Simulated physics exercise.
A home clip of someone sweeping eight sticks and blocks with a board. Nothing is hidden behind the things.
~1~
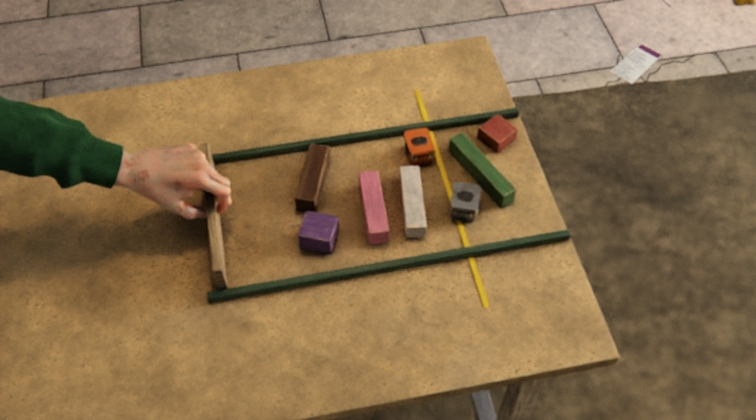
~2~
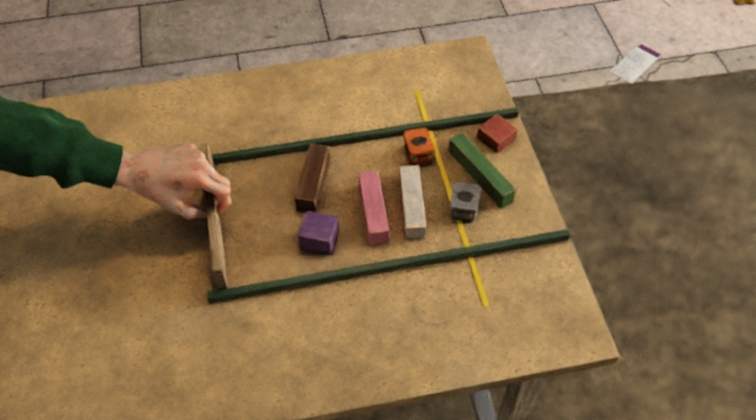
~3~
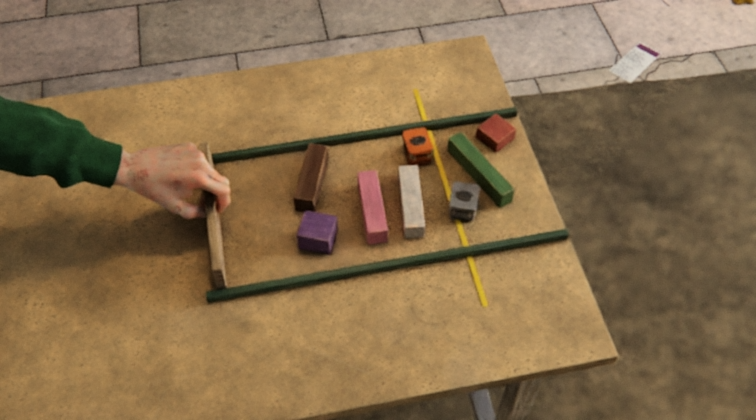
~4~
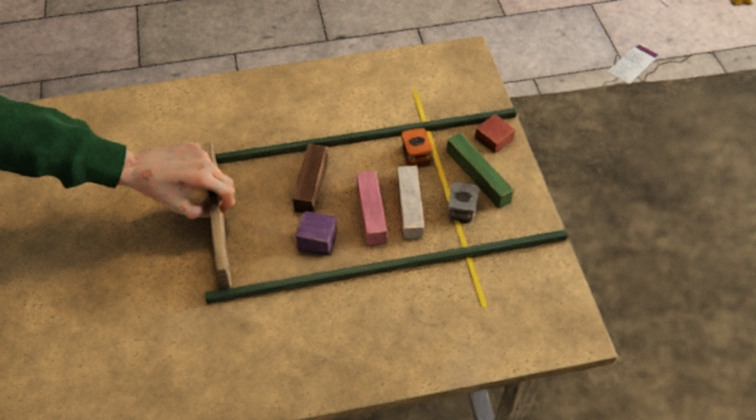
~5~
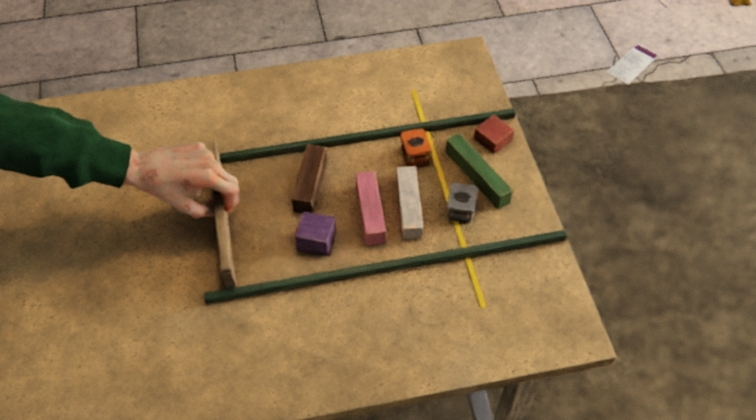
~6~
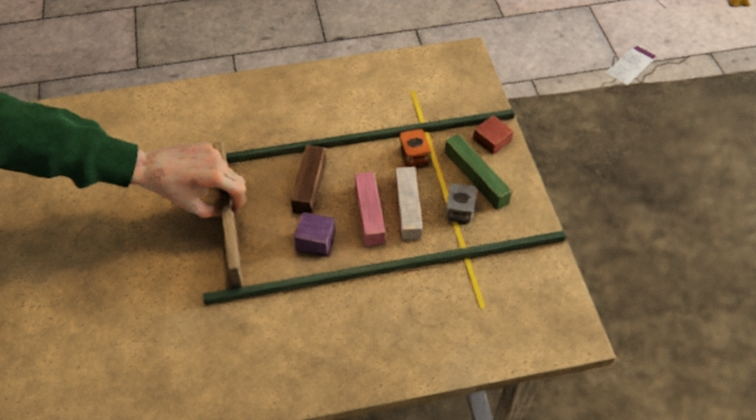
A hand slides a wooden board slightly right toward the blocks between two green rails.
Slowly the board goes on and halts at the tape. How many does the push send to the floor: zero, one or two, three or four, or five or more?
Outcome: The number that fall off is zero.
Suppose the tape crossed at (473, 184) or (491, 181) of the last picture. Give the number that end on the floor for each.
In that order 3 and 4.
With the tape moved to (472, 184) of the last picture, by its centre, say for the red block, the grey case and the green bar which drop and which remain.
The red block is lost; the grey case falls; the green bar goes over.
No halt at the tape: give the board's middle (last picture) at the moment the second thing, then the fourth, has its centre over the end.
Its middle is around (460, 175) and later (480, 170).
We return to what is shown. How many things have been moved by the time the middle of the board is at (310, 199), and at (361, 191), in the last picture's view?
By then 2, and 4.
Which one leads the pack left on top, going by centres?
The grey case.
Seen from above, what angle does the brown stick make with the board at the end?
Roughly 0° out of line.
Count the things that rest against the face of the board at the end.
It touches 2.
Soon after, none off yet; red block at rest near (493, 135); green bar at rest near (477, 171); grey case at rest near (461, 204).
After that, none off yet; red block at rest near (493, 135); green bar displaced a little near (493, 162); grey case displaced about its own width near (507, 197).
In the end, the number that fall off is zero.
